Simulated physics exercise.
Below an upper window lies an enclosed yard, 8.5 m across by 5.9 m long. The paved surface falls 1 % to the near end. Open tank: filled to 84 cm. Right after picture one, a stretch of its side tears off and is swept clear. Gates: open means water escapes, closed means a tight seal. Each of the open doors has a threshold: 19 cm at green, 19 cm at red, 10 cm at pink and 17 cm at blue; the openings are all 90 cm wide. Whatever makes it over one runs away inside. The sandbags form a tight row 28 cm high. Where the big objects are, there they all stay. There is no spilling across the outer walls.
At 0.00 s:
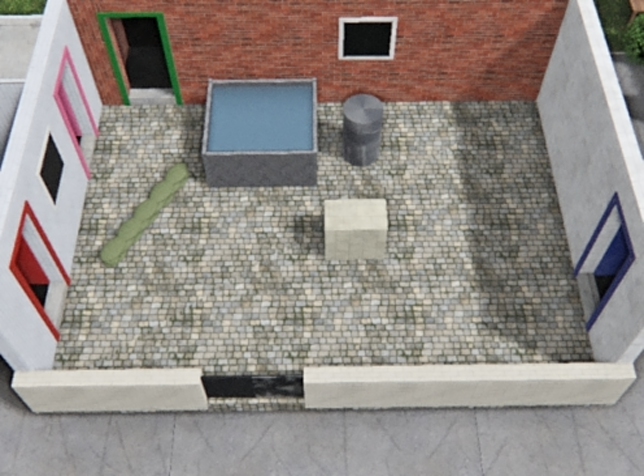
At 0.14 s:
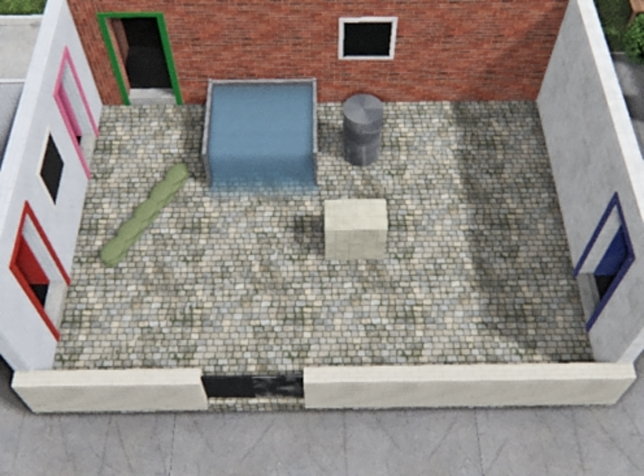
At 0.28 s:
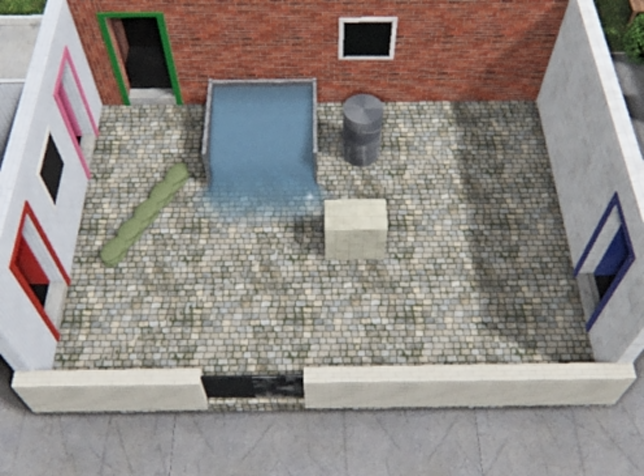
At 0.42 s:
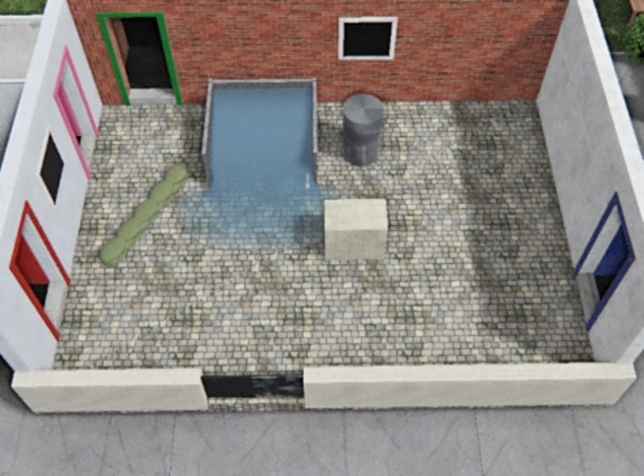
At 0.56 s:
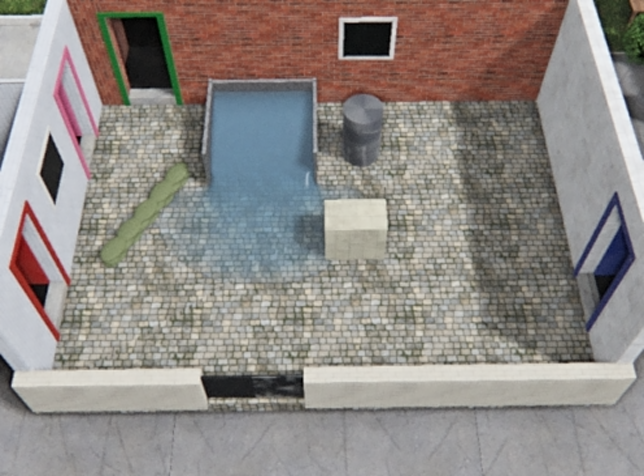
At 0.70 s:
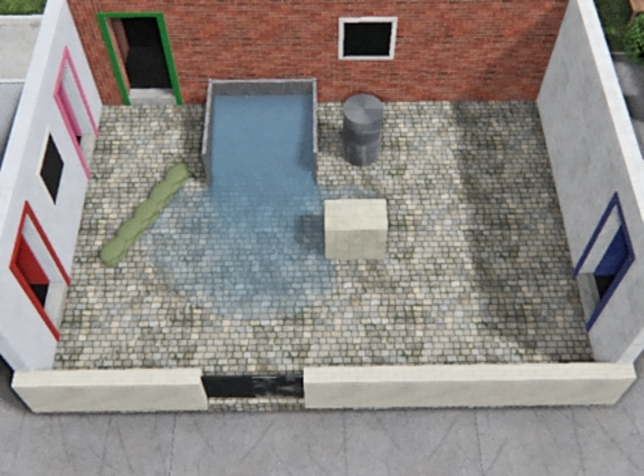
Water in the open tank near the brick wall bursts out through its front side and pours onto the paved yard. It spreads toward the near wall, reaching the pale block on the right and the green roll on the left, while the level in the tank drops.
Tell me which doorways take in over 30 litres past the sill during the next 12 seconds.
Watch the green door: It will not outstrip the limit; watch the red door: It will not outstrip the limit; watch the pink door: It will not outstrip the limit; watch the blue door: It will not outstrip the limit.
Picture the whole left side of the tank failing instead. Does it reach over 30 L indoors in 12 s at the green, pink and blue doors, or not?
Note: Green beyond the mark, pink beyond the mark, blue short of the mark.
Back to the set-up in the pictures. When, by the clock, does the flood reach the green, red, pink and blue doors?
Green = 5.0 s, red = 1.6 s, pink = 4.0 s, blue = 3.2 s.
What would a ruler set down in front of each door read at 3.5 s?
You'd see green at 0 cm, red at 19 cm, pink at 0 cm and blue at 12 cm.
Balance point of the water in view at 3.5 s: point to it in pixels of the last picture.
It lies at roughly (266, 299) in pixels.
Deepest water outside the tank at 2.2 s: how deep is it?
53 cm or so.
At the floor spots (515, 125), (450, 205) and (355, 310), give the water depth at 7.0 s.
Roughly 5, 4, 5 cm.
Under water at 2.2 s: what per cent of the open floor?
45 %.
After 1.4 s water covers 35 % of the floor and is deepest (40 cm) near (307, 387); green door not reached, red door not reached, pink door not reached, blue door not reached.
After 2.2 s water covers 45 % of the floor and is deepest (53 cm) near (49, 391); green door not reached, red door 6 cm at the sill, 0 L in, pink door not reached, blue door not reached.
After 3.5 s water covers 55 % of the floor and is deepest (30 cm) near (104, 269); green door not reached, red door 19 cm at the sill, 1 L in, pink door not reached, blue door 12 cm at the sill, 0 L in.
After 7.0 s water covers 85 % of the floor and is deepest (12 cm) near (193, 123); green door 8 cm at the sill, 0 L in, red door 10 cm at the sill, 2 L in, pink door 2 cm at the sill, 0 L in, blue door 8 cm at the sill, 0 L in.
After 12.0 s water covers 95 % of the floor and is deepest (10 cm) near (563, 384); green door 3 cm at the sill, 0 L in, red door 4 cm at the sill, 2 L in, pink door 5 cm at the sill, 0 L in, blue door 7 cm at the sill, 0 L in.
